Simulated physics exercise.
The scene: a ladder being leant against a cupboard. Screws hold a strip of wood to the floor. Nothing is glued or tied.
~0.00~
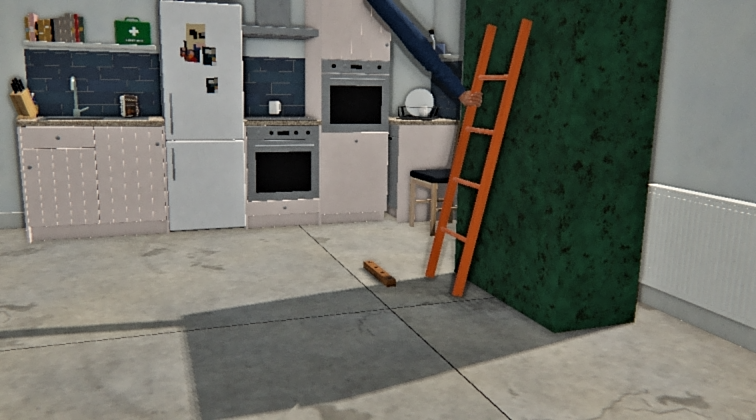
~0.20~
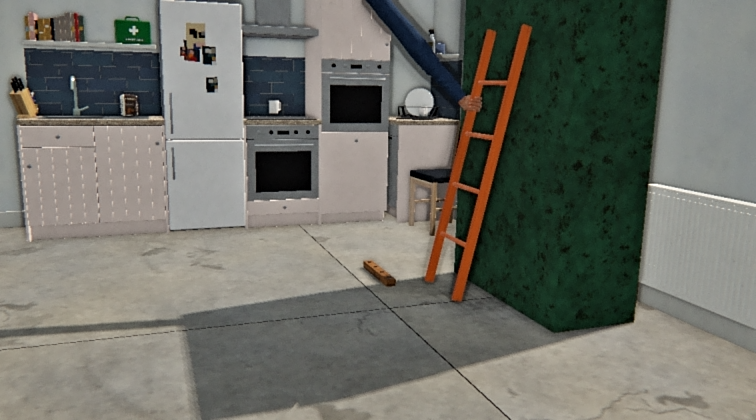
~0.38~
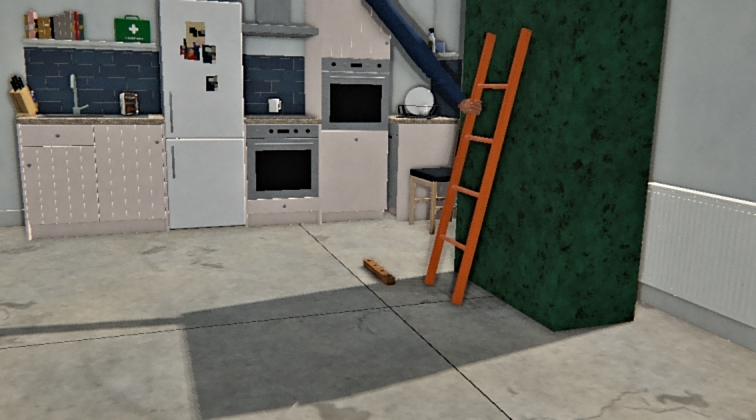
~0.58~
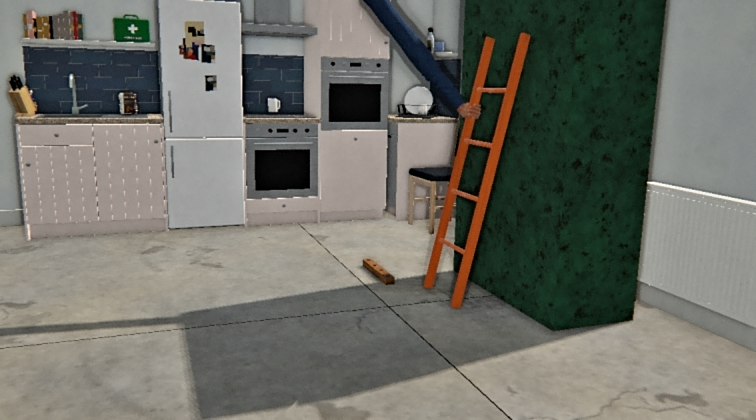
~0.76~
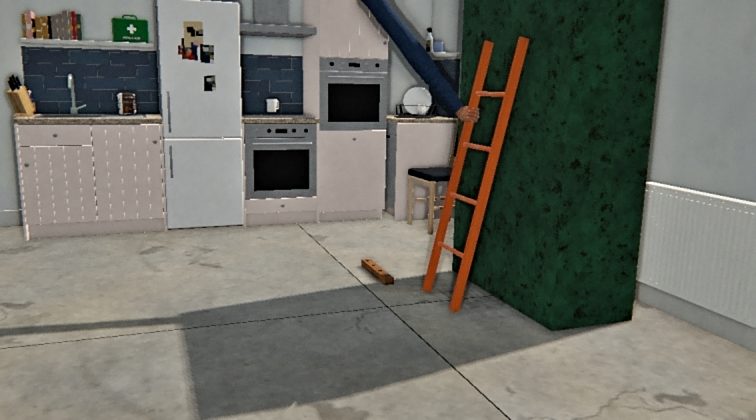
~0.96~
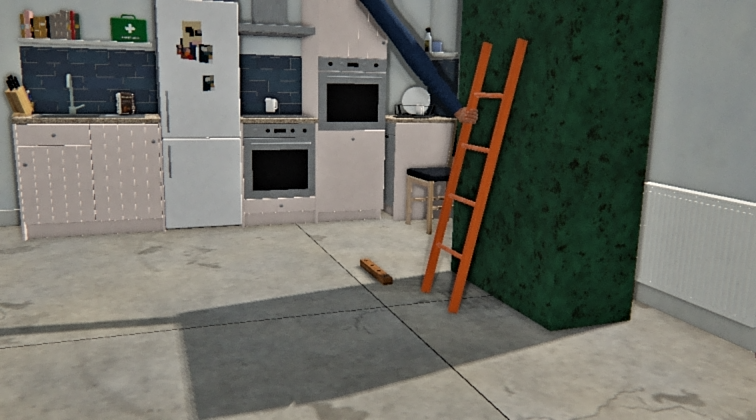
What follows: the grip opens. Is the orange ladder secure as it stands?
In the end the orange ladder stays up.
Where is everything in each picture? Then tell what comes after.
The first picture shows still on the way; orange ladder (475, 157); batten (379, 273).
The second picture shows still on the way; orange ladder (475, 162); batten (379, 273).
The third picture shows still on the way; orange ladder (474, 166); batten (379, 272).
The fourth picture shows still on the way; orange ladder (473, 170); batten (378, 271).
The fifth picture shows still on the way; orange ladder (472, 173); batten (377, 271).
The sixth picture shows in place, still held; orange ladder (471, 175); batten (376, 271).
Around 1.32 s, orange ladder at rest near (471, 175).
Finally (2.5 s), the orange ladder holds its place, near (471, 175).
